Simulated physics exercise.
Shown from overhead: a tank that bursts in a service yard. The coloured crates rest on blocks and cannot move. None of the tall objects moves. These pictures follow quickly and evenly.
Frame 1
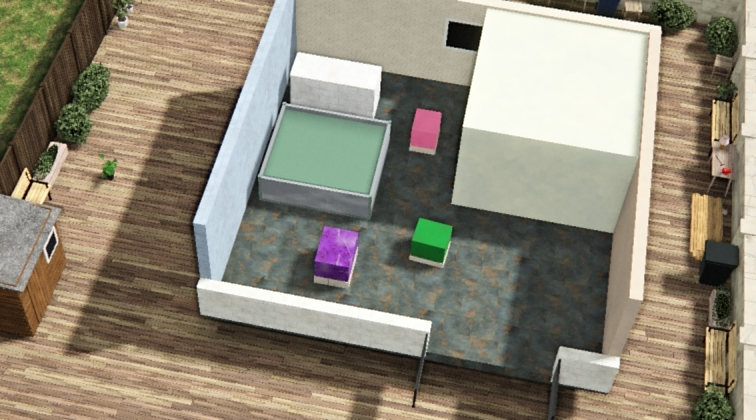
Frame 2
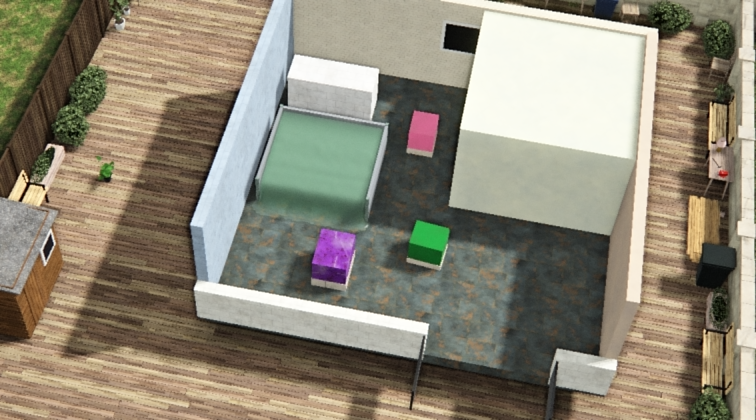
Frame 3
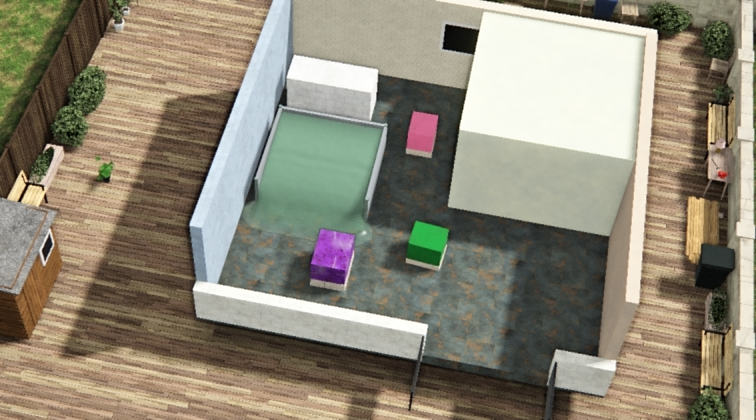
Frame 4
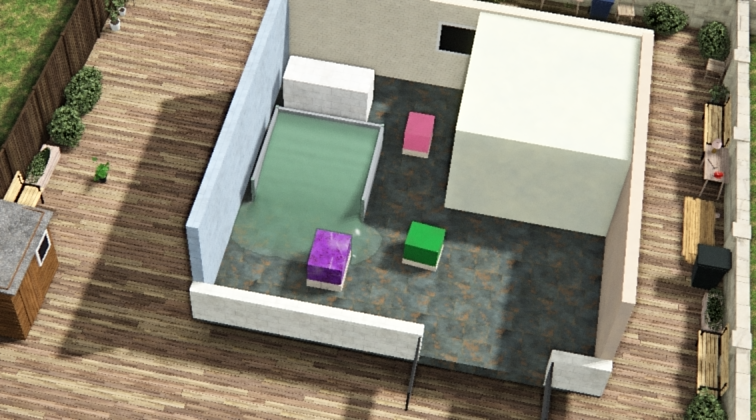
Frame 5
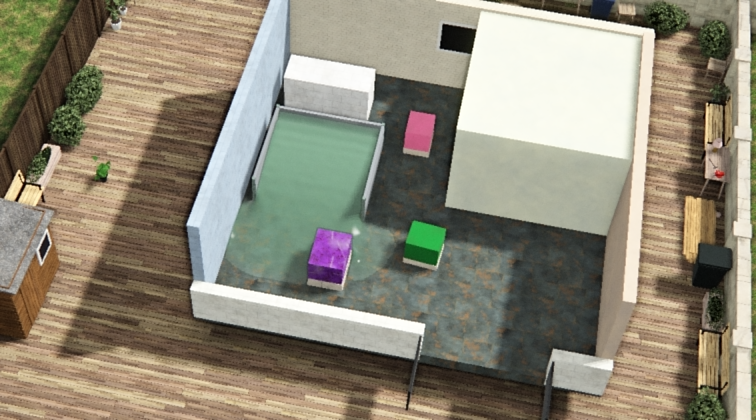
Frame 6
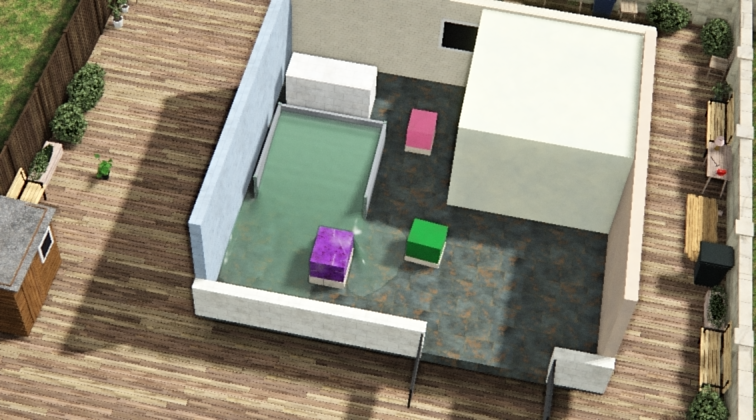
Service yard from overhead, a tank of green water bursting open at its front and water spreading across the dark floor around a purple block.
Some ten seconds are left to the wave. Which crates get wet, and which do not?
As I see it, the purple crate is within reach of the water. The green crate is within reach of the water. The pink crate is out of reach of the water.
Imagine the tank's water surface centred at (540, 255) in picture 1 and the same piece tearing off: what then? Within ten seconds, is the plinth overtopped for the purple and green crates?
Note - purple crate is left dry; green crate is left dry.
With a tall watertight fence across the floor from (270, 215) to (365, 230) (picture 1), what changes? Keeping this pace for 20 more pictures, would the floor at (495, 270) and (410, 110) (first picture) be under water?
In order, I'd call them bare and bare.
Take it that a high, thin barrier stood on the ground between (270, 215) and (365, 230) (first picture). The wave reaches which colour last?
Looks like the pink crate.
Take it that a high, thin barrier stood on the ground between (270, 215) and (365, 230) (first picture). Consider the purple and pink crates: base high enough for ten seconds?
The purple crate is not reached and the pink crate is not reached.
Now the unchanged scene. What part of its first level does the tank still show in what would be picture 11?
Near 50 in a hundred.
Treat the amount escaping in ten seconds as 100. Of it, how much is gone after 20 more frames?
My guess would be around 25 percent.
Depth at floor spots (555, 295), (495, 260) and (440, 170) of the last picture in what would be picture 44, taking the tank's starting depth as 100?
I'd say close to 16, 4 and 6 percent.
A moment on, water covers 30 % of the floor; the purple crate water round its plinth, the green crate water round its plinth, the pink crate not reached.
Next, water covers 45 % of the floor; the purple crate water round its plinth, the green crate water round its plinth, the pink crate not reached.
Then, water covers 60 % of the floor; the purple crate water round its plinth, the green crate water round its plinth, the pink crate water round its plinth.
Later, water covers 85 % of the floor; the purple crate water round its plinth, the green crate water round its plinth, the pink crate water round its plinth.
In the end, water covers 100 % of the floor; the purple crate was topped, the green crate was topped, the pink crate stayed above the water.
